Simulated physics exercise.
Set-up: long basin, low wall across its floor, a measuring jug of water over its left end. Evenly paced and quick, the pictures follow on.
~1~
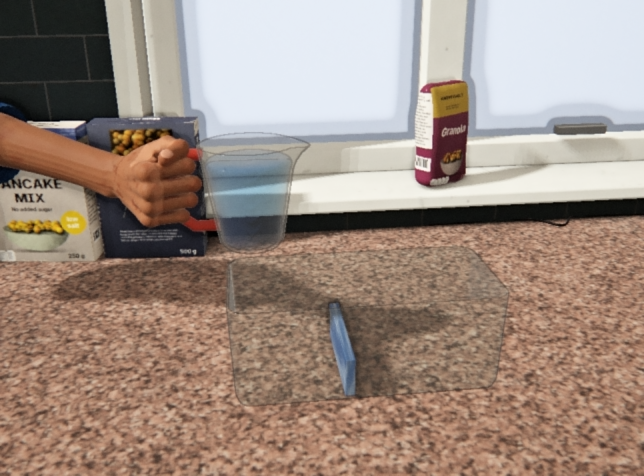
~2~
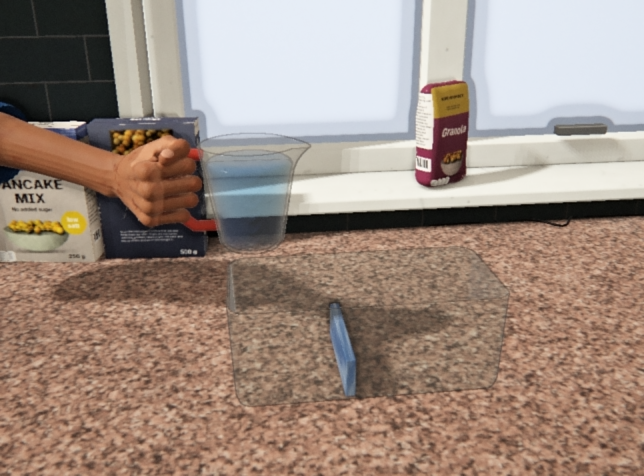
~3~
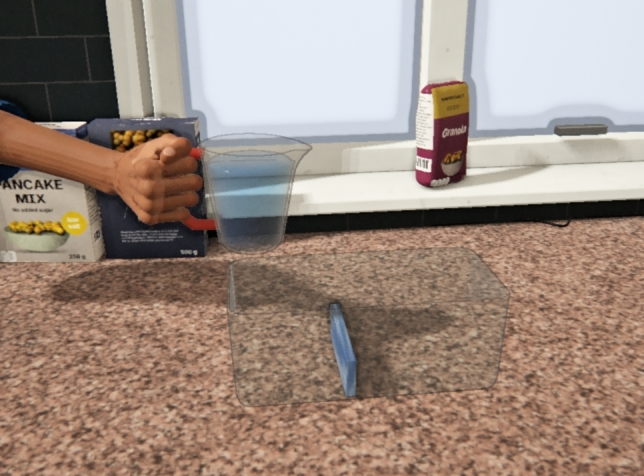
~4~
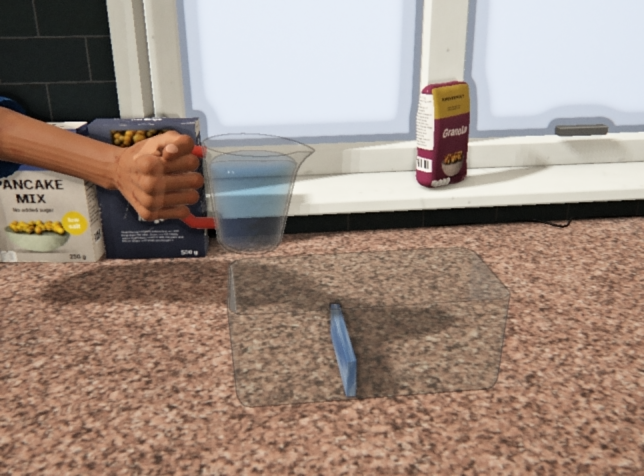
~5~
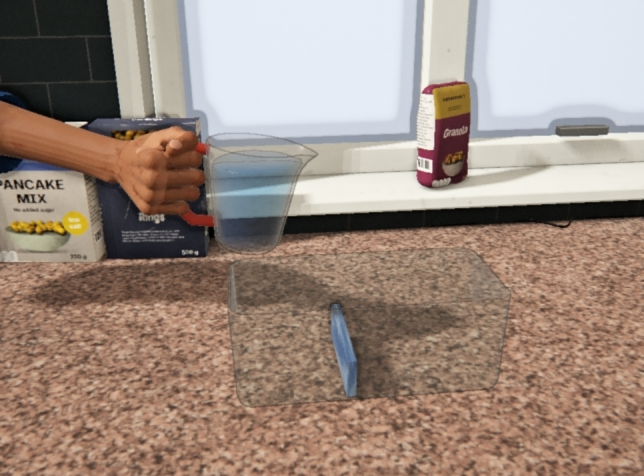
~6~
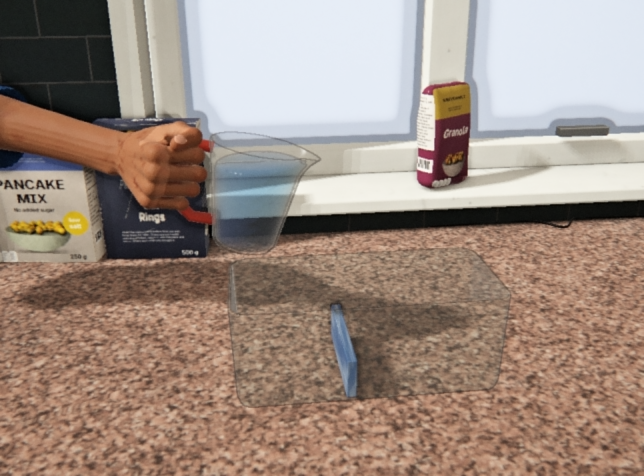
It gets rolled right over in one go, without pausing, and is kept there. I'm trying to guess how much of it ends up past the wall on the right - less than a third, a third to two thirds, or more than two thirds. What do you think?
Once it settles, the part right of the wall is beyond two thirds, I'd say.
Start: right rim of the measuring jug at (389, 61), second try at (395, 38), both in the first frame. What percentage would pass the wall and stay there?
90 and 75 per cent.
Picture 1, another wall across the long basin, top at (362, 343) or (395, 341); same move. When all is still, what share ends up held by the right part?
60 % and 10 %, roughly.
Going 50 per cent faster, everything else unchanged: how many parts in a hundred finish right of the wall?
About 75 per cent.
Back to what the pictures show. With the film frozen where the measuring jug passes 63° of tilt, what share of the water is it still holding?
My estimate is close to 75 percent remaining.
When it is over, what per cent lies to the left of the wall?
Estimate: Some 15 per cent.
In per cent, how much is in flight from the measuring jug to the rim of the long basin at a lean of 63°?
Estimated: 15 per cent or thereabouts.
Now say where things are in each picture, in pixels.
In the first picture, it leans 0°; its right rim is at (310, 143); the water meets the walls at (204, 160) and (293, 157); the long basin's rim runs from (228, 286) to (490, 271); the wall's top is at (342, 330).
In the second picture, it leans 0°; its right rim is at (311, 144); the water meets the walls at (205, 161) and (294, 158).
In the third picture, it leans 2°; its right rim is at (313, 146); the water meets the walls at (206, 160) and (295, 159).
In the fourth picture, it leans 4°; its right rim is at (315, 149); the water meets the walls at (209, 161) and (298, 159).
In the fifth picture, it leans 8°; its right rim is at (318, 153); the water meets the walls at (211, 161) and (302, 159).
In the sixth picture, it leans 12°; its right rim is at (321, 158); the water meets the walls at (213, 162) and (307, 160).
A moment on, the measuring jug is tipped part way and 73 per cent is still to pour, 0 is left of the wall and 11 right of it.
Next, the measuring jug is tipped on its side and 16 per cent is still to pour, 5 is left of the wall and 69 right of it.
Then the measuring jug is tipped right over and 0 per cent is still to pour, 16 is left of the wall and 83 right of it.
Later the measuring jug is tipped right over and 0 per cent is still to pour, 16 is left of the wall and 83 right of it.
In the end 16 per cent lies left of the wall, 83 right of it and 1 outside.
